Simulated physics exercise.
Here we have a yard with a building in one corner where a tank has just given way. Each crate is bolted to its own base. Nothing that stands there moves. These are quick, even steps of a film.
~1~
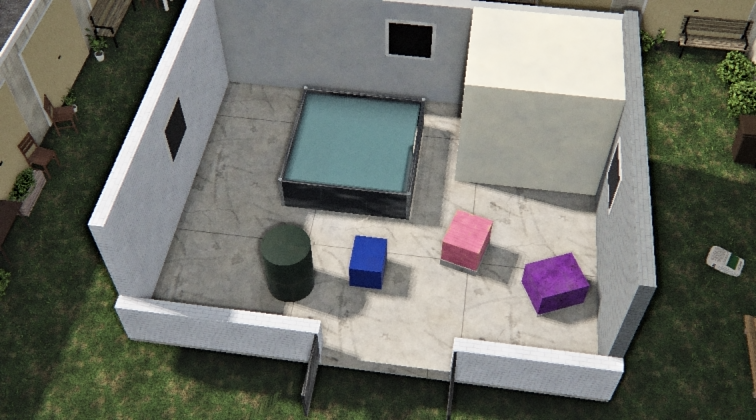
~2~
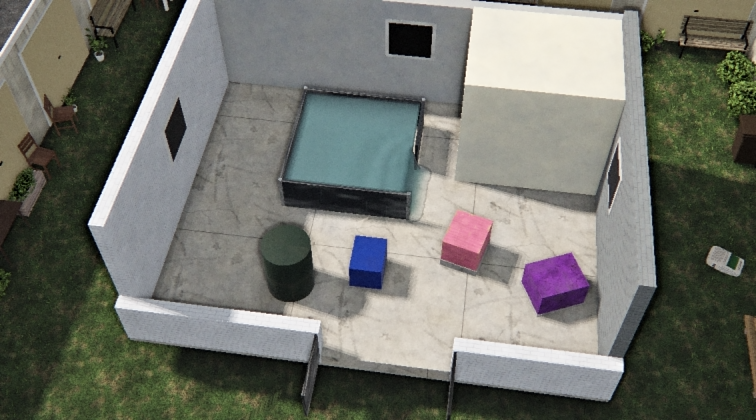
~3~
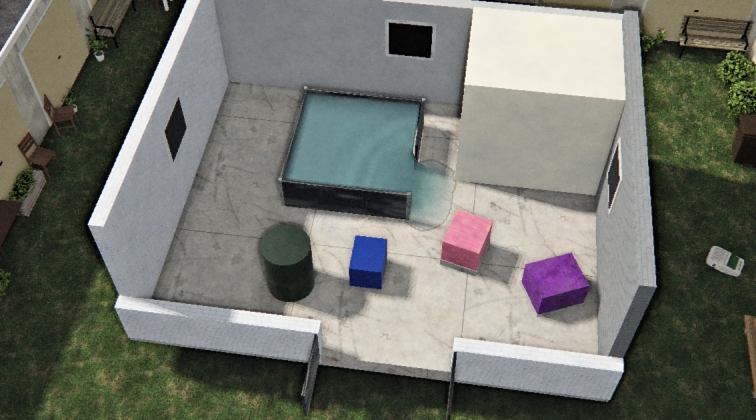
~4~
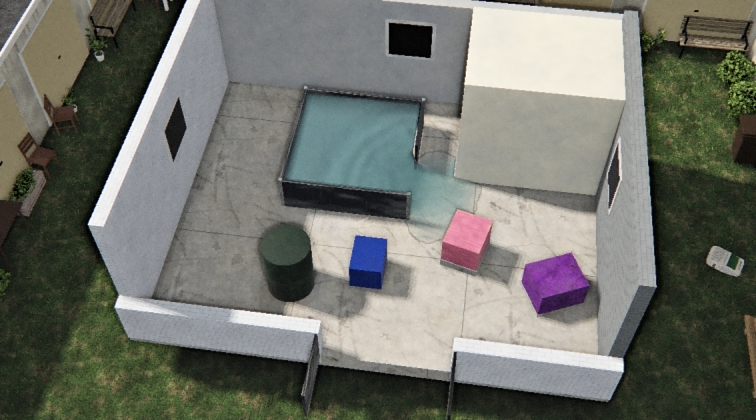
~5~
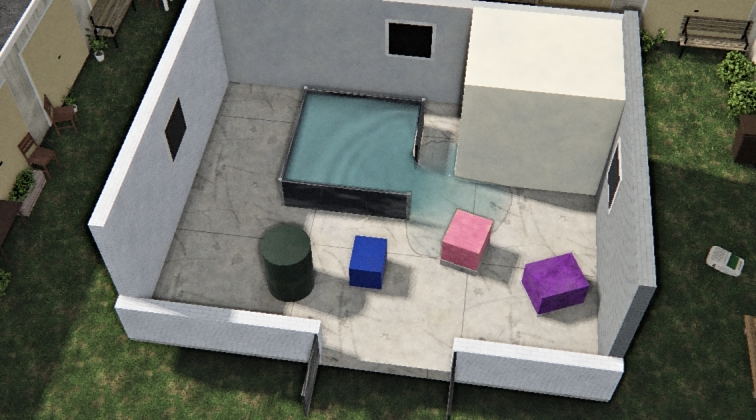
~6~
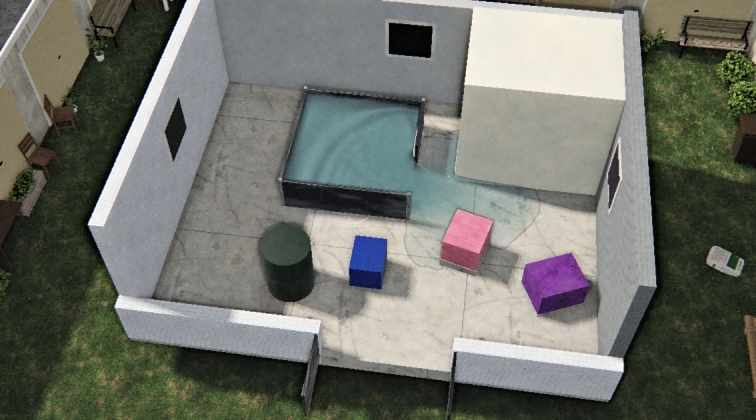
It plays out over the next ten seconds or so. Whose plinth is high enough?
One by one: The pink crate is wetted; the blue crate is wetted; the purple crate is wetted.
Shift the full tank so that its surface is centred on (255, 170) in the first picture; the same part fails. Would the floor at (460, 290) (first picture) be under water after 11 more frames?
There: Wet.
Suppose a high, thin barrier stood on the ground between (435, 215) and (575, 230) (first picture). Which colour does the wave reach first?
The pink crate.
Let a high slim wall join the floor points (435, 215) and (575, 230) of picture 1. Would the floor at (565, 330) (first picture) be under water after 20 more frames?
Verdict: Wet.
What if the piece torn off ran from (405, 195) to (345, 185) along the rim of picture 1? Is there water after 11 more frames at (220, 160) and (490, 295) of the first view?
As listed: Dry, under water.
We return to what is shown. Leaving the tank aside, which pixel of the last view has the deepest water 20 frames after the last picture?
Close to (582, 285).
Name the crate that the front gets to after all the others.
That is the crate marked blue.
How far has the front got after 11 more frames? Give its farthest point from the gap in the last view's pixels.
Around (593, 367).
A moment on, water covers 25 % of the floor; the pink crate water round its plinth, the blue crate not reached, the purple crate water round its plinth.
Next, water covers 35 % of the floor; the pink crate water round its plinth, the blue crate water round its plinth, the purple crate water round its plinth.
Then, water covers 45 % of the floor; the pink crate water round its plinth, the blue crate water round its plinth, the purple crate water round its plinth.
Later, water covers 65 % of the floor; the pink crate water round its plinth, the blue crate water round its plinth, the purple crate water round its plinth.
In the end, water covers 95 % of the floor; the pink crate was topped, the blue crate was topped, the purple crate was topped.
